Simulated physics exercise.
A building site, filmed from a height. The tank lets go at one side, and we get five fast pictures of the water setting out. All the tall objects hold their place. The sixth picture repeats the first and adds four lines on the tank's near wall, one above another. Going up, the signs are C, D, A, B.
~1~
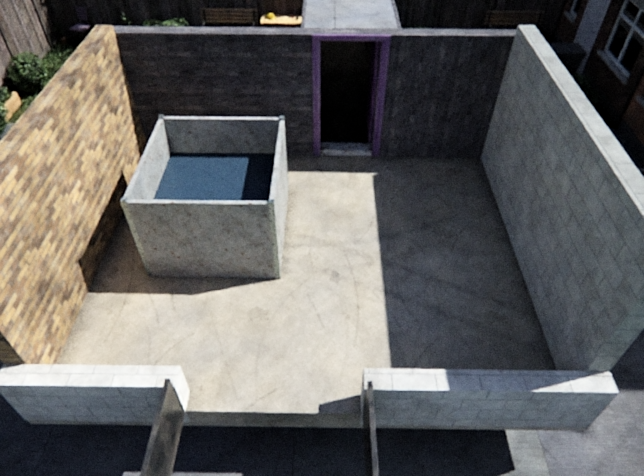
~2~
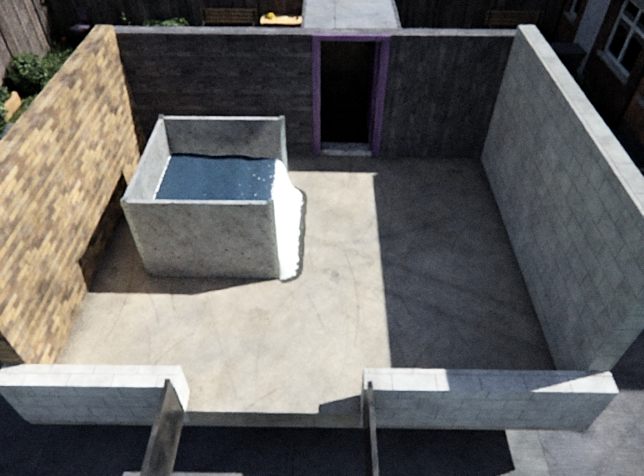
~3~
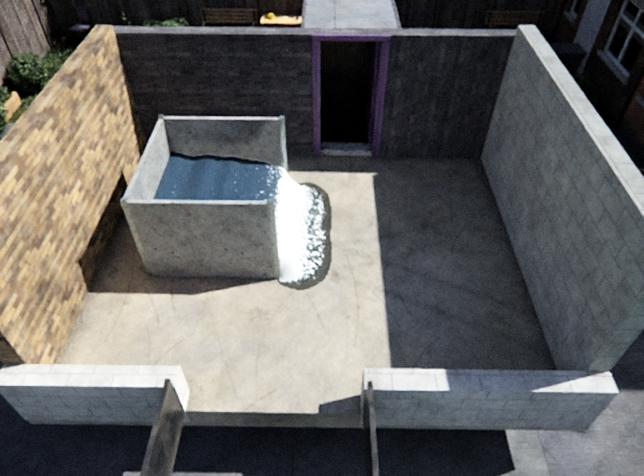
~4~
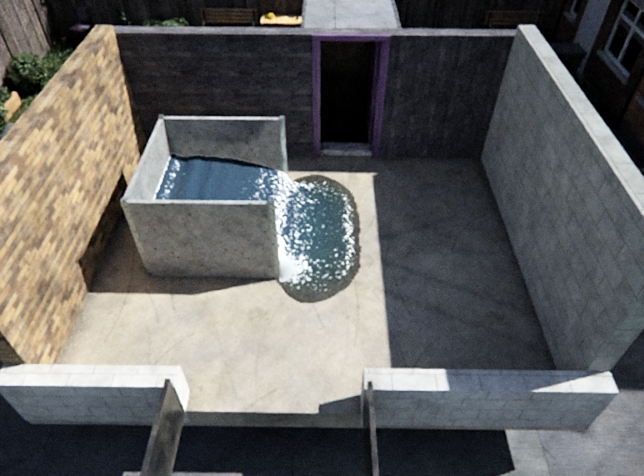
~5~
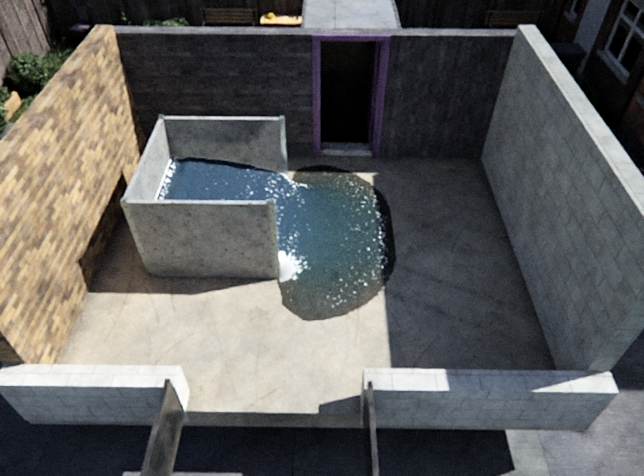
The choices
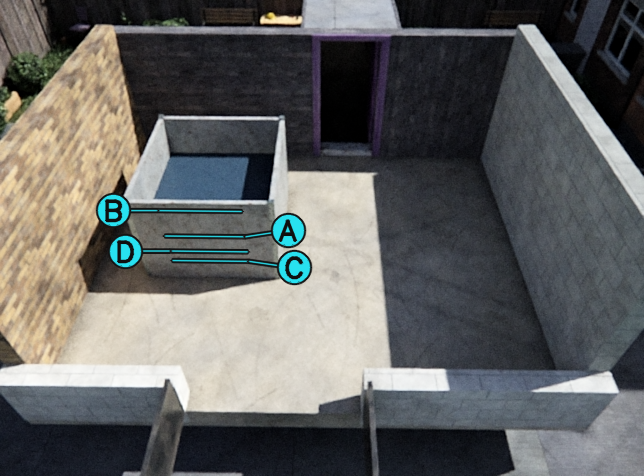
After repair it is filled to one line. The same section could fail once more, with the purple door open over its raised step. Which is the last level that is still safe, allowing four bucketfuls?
It is A.
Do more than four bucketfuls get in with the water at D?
No.
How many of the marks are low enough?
Three of them.
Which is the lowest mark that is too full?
Mark B.
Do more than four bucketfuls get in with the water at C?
No, that is safe.
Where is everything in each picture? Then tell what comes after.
The first picture shows water in the tank at rest, its middle at (217, 190); foot of the purple doorway at (346, 156); open gate at (271, 365).
The second picture shows front seen at (288, 275), 2 % of the ground wet.
The third picture shows front seen at (306, 283), 6 % of the ground wet.
The fourth picture shows front seen at (328, 291), 10 % of the ground wet.
The fifth picture shows front seen at (373, 288), 17 % of the ground wet.
On the marked copy, A at (205, 236); B at (199, 211); C at (210, 260); D at (208, 251); from the bottom up C, D, A, B.
With A, a bucket or two gets in.
With B, about 9 bucketfuls get in.
With C, nothing gets over.
With D, nothing gets over.
